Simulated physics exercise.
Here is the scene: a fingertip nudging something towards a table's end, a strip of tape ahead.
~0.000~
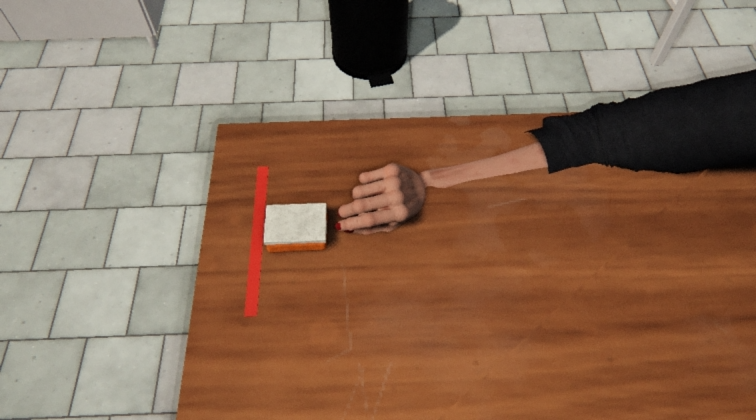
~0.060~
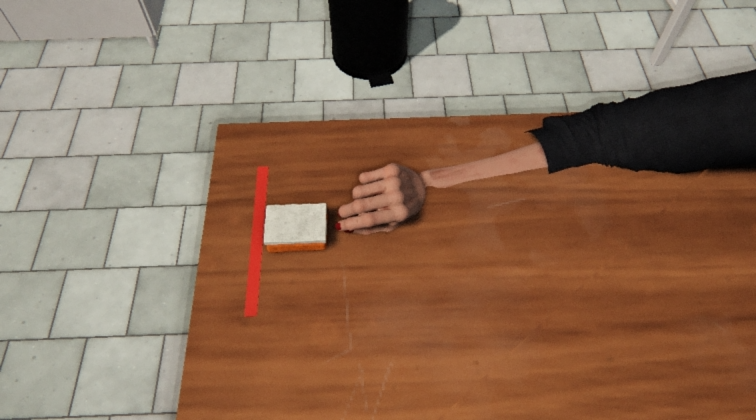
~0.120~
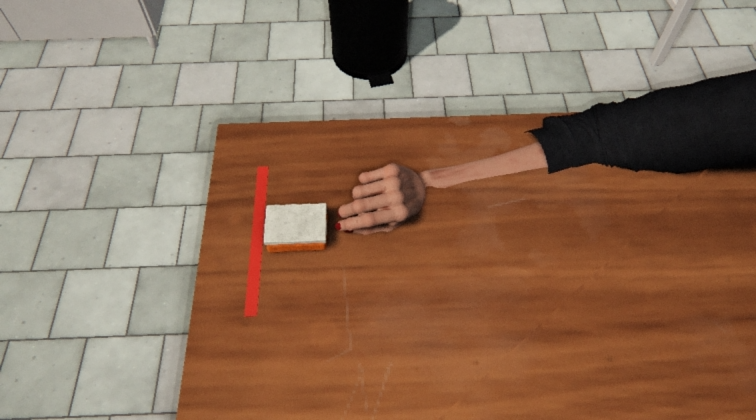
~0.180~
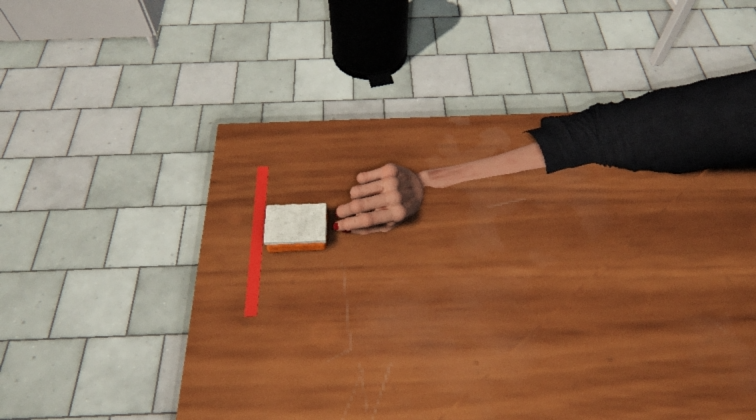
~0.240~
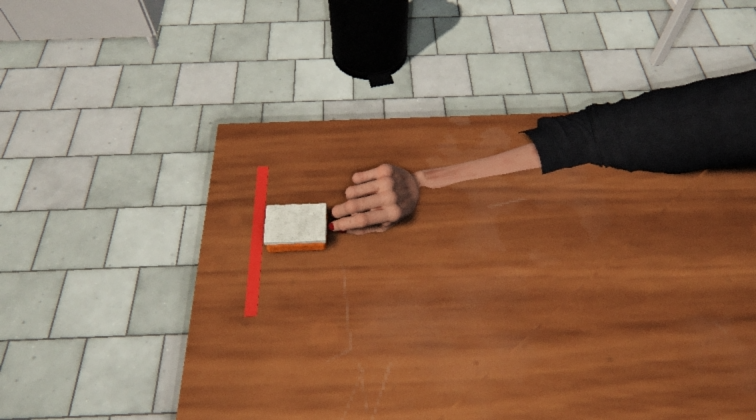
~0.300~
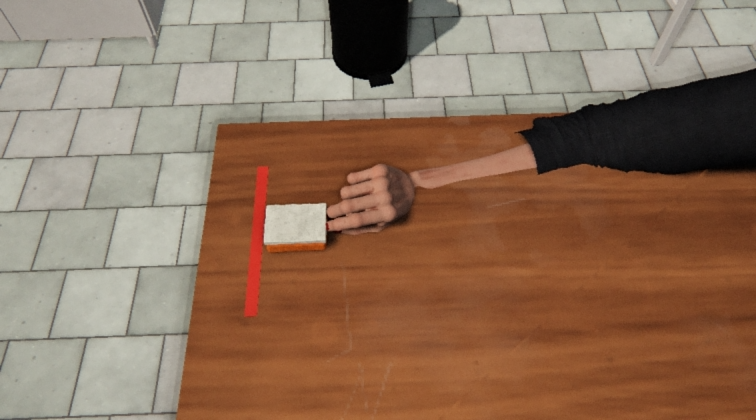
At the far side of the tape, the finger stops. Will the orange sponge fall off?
No, it stays on.
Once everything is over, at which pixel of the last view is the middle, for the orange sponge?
Its middle settles around (219, 231) in the last picture.
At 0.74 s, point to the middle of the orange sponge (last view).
Look for its middle near pixel (264, 229).
After 0.74 s, orange sponge moved a little near (264, 229).
At rest (1.9 s), the orange sponge remains on top, near (219, 231).
